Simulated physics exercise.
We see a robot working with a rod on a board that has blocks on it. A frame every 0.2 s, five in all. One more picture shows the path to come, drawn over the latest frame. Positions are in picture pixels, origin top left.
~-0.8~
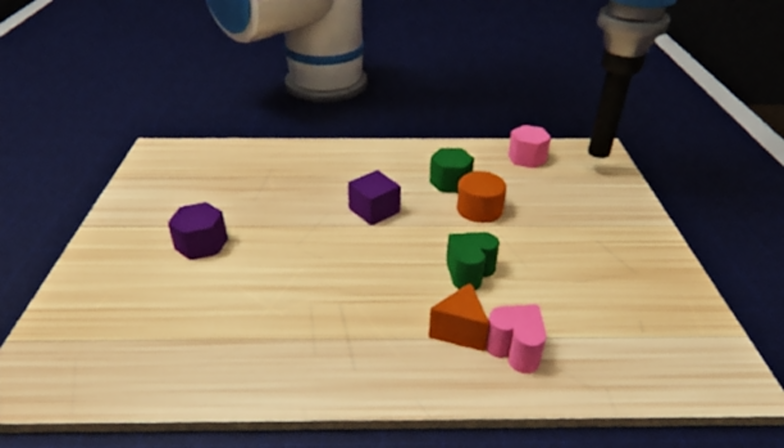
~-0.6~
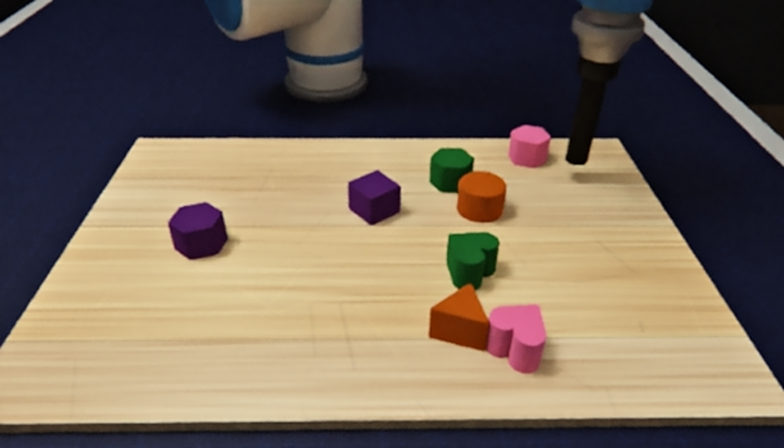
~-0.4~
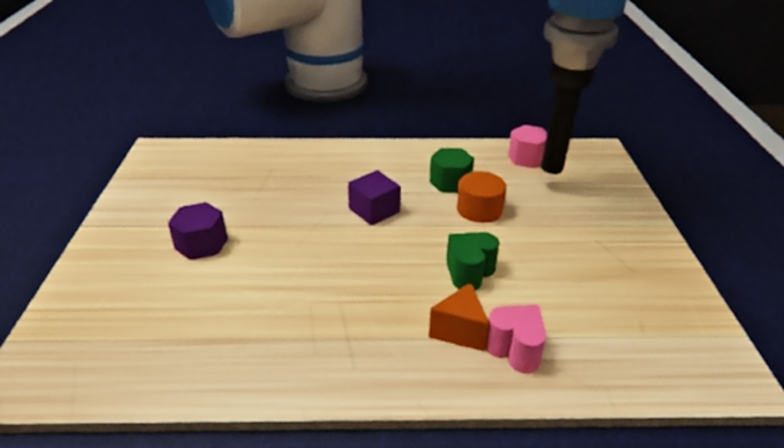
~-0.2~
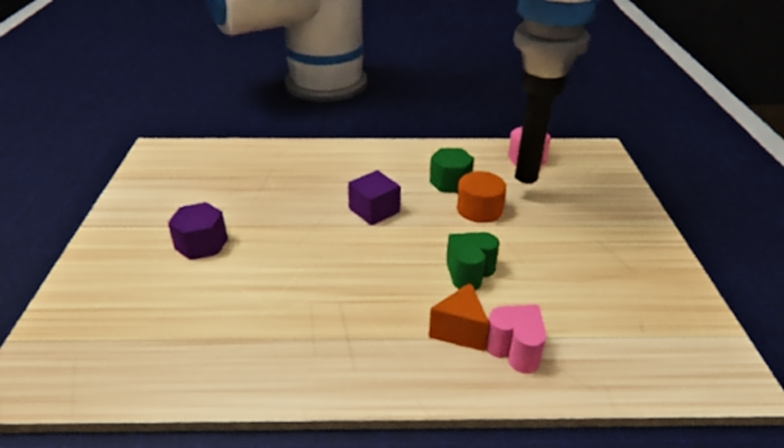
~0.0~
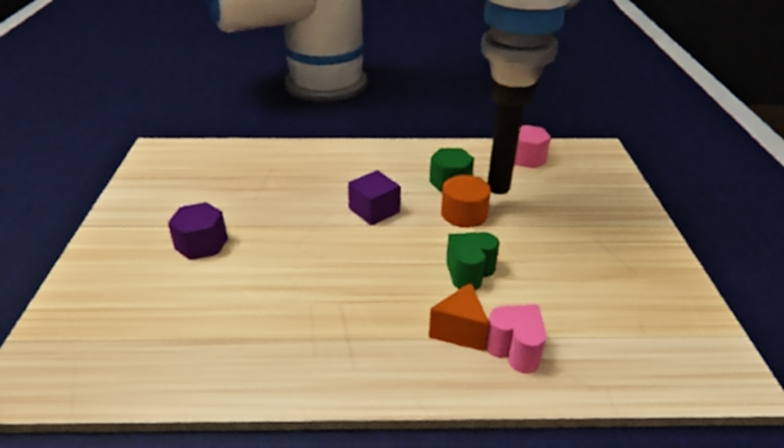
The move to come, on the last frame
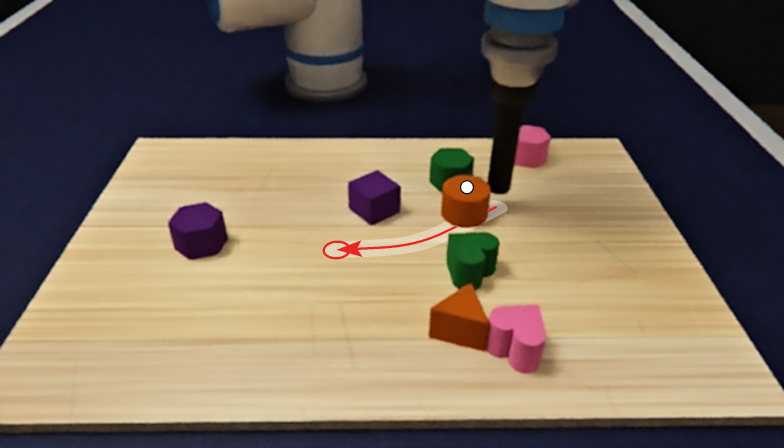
The video shows a robot arm moving a black rod leftward and slightly nearer across a wooden board of purple, green, orange and pink blocks, then nudging the orange round block a short way left while the others stay still.
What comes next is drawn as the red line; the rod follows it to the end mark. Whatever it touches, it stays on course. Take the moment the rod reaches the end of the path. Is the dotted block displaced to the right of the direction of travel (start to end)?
I'd say yes.
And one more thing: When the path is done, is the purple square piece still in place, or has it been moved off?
It is shoved along.
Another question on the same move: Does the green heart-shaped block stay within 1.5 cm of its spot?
Short answer: Yes.
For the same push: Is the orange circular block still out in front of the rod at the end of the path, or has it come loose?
The orange circular block is left behind or beside.
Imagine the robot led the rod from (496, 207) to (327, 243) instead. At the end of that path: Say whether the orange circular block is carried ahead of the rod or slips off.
Kept ahead.
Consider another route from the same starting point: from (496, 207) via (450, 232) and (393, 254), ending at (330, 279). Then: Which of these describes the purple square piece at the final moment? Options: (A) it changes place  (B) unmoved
A
The line goes from (496, 207) via (453, 228) and (400, 246), ending at (337, 250); the dot is on the orange circular block.
What follows on the original path. One third of the way, rod (454, 209); orange circular block (417, 198).
Two thirds of the way, rod (400, 226); purple square piece (362, 176); orange circular block (379, 200).
At the end, rod (336, 230); purple square piece (359, 172), turned 15° clockwise; orange circular block (350, 199); green heart-shaped block unmoved.
